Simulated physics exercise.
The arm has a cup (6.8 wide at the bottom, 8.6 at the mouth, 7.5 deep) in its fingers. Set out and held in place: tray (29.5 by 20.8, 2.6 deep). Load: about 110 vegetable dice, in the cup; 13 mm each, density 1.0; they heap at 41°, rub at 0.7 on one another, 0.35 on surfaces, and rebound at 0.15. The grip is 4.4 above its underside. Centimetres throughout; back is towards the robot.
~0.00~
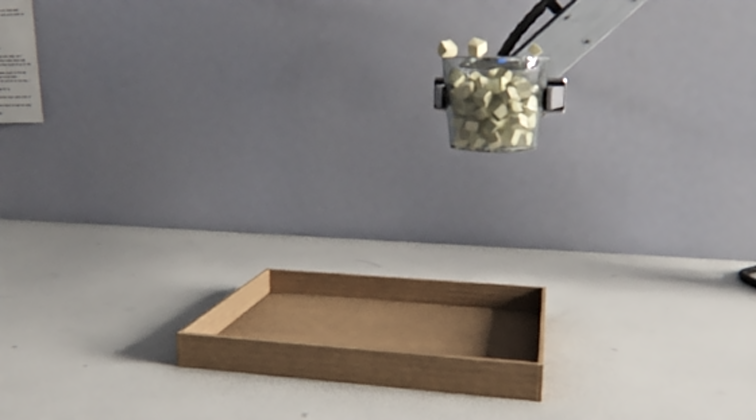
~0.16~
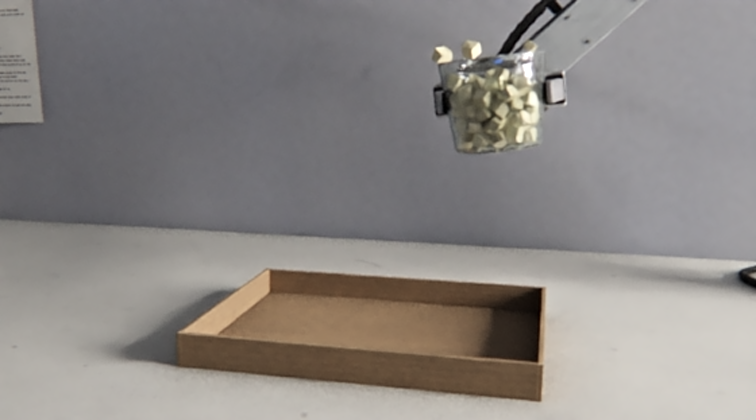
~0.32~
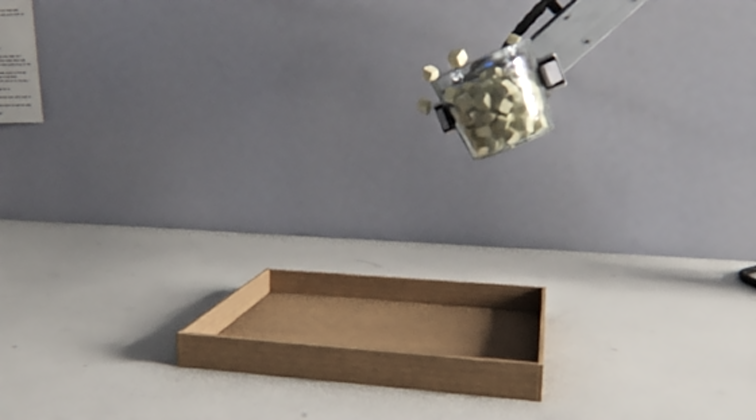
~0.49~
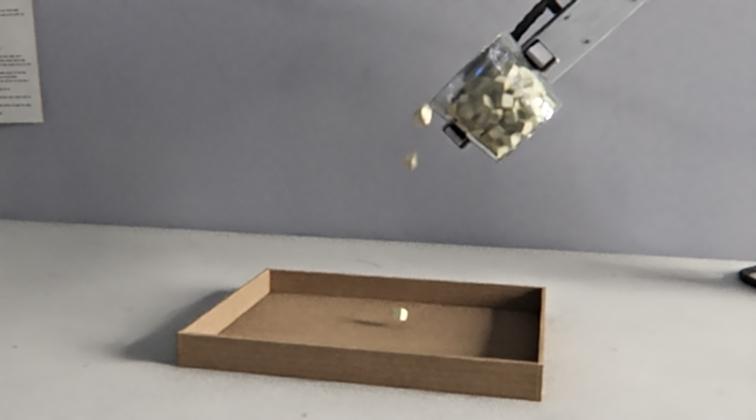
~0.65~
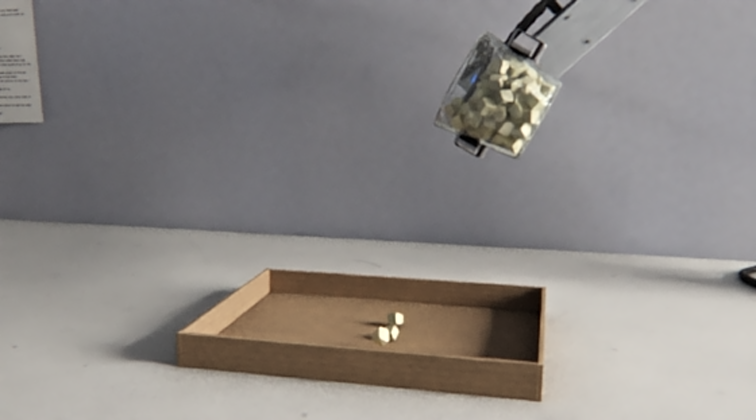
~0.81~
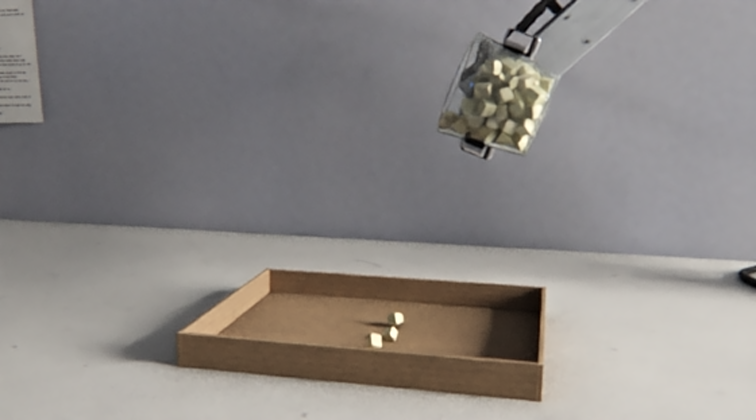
A robot arm tilted a clear cup heaped with pale cubes steeply to the left above a shallow wooden tray, and three cubes dropped into the tray while the rest stayed in the cup.
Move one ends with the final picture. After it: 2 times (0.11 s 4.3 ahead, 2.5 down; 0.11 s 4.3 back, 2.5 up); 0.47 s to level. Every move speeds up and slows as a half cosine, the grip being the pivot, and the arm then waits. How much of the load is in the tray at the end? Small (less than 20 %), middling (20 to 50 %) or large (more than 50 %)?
Share in the tray: Middling (20 to 50 %).
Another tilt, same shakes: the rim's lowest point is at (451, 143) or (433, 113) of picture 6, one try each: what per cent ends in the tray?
Some 90 and 15 per cent.
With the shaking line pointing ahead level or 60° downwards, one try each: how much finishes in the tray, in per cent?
Some 80 and 15 per cent.
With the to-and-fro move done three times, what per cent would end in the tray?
It would be near 40 per cent.
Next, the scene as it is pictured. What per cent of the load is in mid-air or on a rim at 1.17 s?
Roughly 4 per cent.
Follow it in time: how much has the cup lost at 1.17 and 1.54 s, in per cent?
In turn: 20, 35.
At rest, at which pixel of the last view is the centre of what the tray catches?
At about (348, 325).
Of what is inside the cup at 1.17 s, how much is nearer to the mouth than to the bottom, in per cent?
About 60 per cent.
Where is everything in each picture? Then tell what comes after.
In the first picture, cup middle at (494, 105), level; upper third of the load around (489, 90), from x 445 to 535, top at y 50; 107 in the cup.
In the second picture, cup middle at (495, 105), tilted 7° forward; upper third of the load around (493, 89), from x 440 to 535, top at y 45.
In the third picture, cup middle at (497, 104), tilted 24° forward; upper third of the load around (504, 90), from x 425 to 540, top at y 40; 106 in the cup, 1 in flight or on a rim.
In the fourth picture, cup middle at (500, 103), tilted 45° forward; upper third of the load around (507, 87), from x 400 to 545, top at y 70; 104 in the cup, 1 in the tray, 2 in flight or on a rim.
In the fifth picture, cup middle at (501, 101), tilted 62° forward; upper third of the load around (512, 86), from x 380 to 545, top at y 65; 104 in the cup, 3 in the tray.
In the sixth picture, cup middle at (502, 100), tilted 69° forward; upper third of the load around (510, 83), from x 375 to 545, top at y 60; 104 in the cup, 3 in the tray.
By 1.17 s, tilted 69° forward, highest piece 21 above the table; 83 in the cup, 20 in the tray, 4 in flight or on a rim.
By 1.54 s, tilted 23° forward, highest piece 24 above the table; 72 in the cup, 35 in the tray.
By 1.92 s, level, highest piece 25 above the table; 72 in the cup, 35 in the tray.
By 2.97 s, level, highest piece 25 above the table; 72 in the cup, 35 in the tray.
Final count, 72 in the cup, 35 in the tray. That is 33 % in the tray.
